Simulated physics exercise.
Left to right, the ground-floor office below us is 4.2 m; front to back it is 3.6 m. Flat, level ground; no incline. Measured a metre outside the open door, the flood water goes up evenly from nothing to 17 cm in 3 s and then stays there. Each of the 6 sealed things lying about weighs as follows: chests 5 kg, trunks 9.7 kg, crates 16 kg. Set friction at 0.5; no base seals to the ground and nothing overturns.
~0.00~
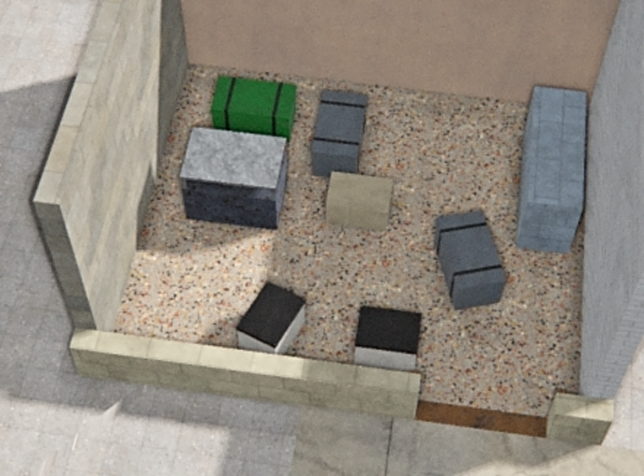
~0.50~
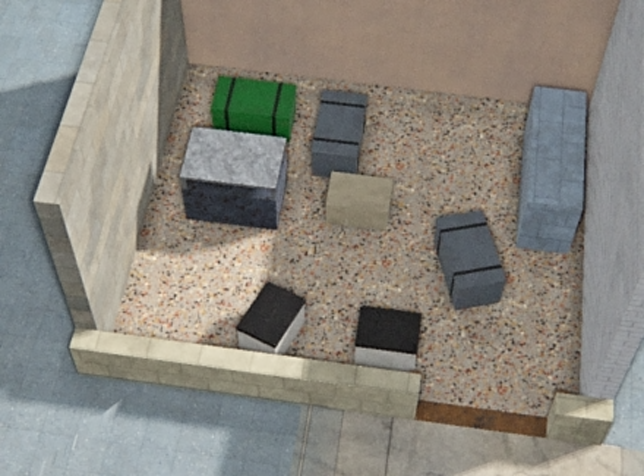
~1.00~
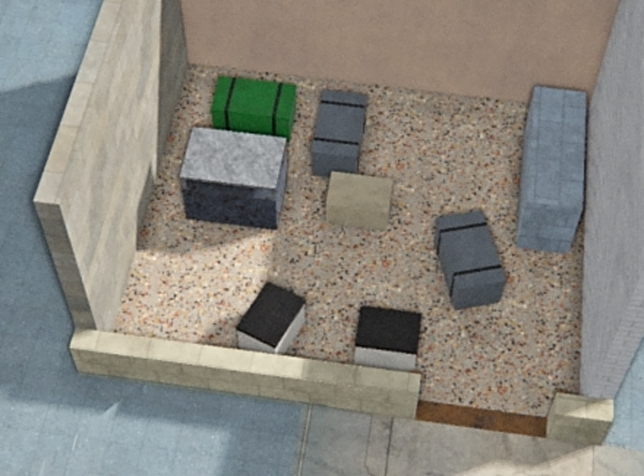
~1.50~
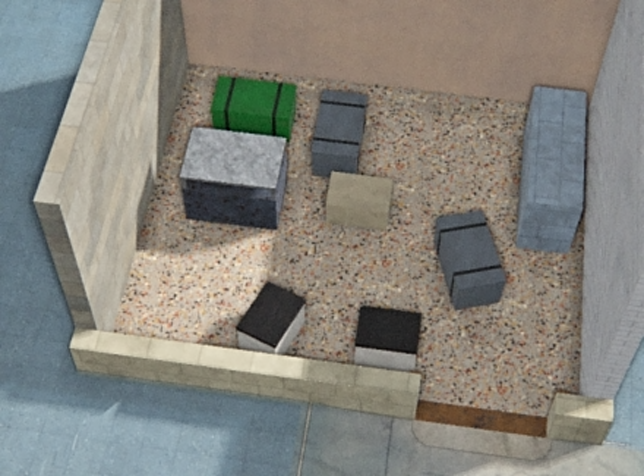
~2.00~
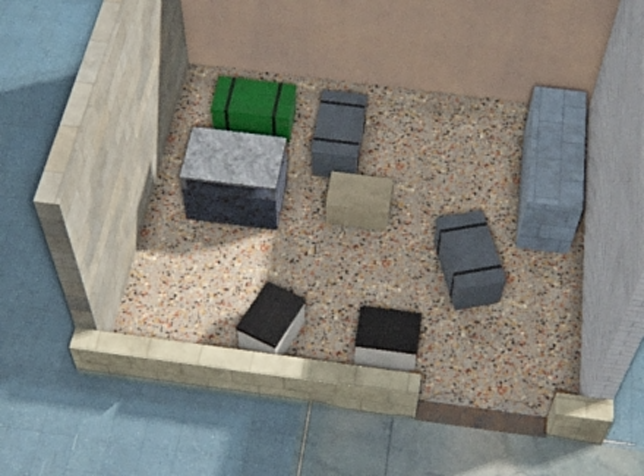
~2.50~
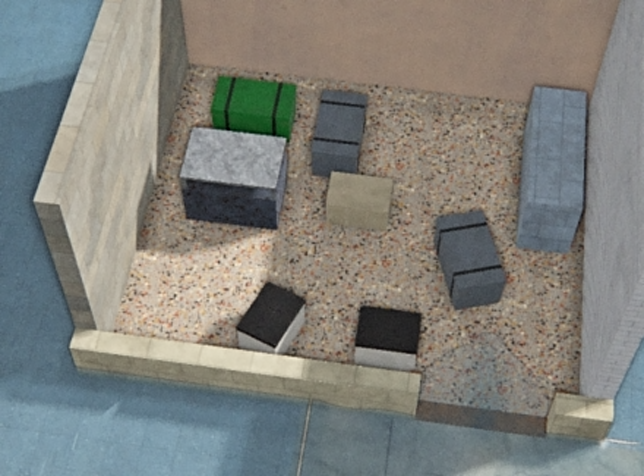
In a walled ground-floor office, water spreads outside and wets the doorway while the furniture stays still.
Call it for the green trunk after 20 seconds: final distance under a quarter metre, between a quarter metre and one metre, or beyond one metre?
Between a quarter metre and one metre.
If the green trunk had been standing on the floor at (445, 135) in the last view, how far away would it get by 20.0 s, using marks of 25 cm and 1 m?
Short answer, it is taken a long way.
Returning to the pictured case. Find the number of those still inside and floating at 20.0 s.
Total: 6.
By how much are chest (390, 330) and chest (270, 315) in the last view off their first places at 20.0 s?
30 cm, 120 cm.
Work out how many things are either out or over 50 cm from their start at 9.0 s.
It comes to 1.
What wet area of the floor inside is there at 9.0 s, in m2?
The covered patch comes to about 13 m2.
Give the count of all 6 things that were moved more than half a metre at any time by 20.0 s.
6.
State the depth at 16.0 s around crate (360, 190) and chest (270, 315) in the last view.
Some 13 cm at the first, some 6 cm at the second.
After 4.0 s the green trunk is near (254, 97), 0.0 m from its start, aground; 0 afloat.
After 9.0 s the green trunk is near (234, 107), 0.2 m from its start, afloat; 3 afloat.
After 16.0 s the green trunk is near (205, 121), 0.6 m from its start, afloat; 6 afloat.
After 20.0 s the green trunk is near (204, 117), 0.6 m from its start, afloat; 6 afloat.
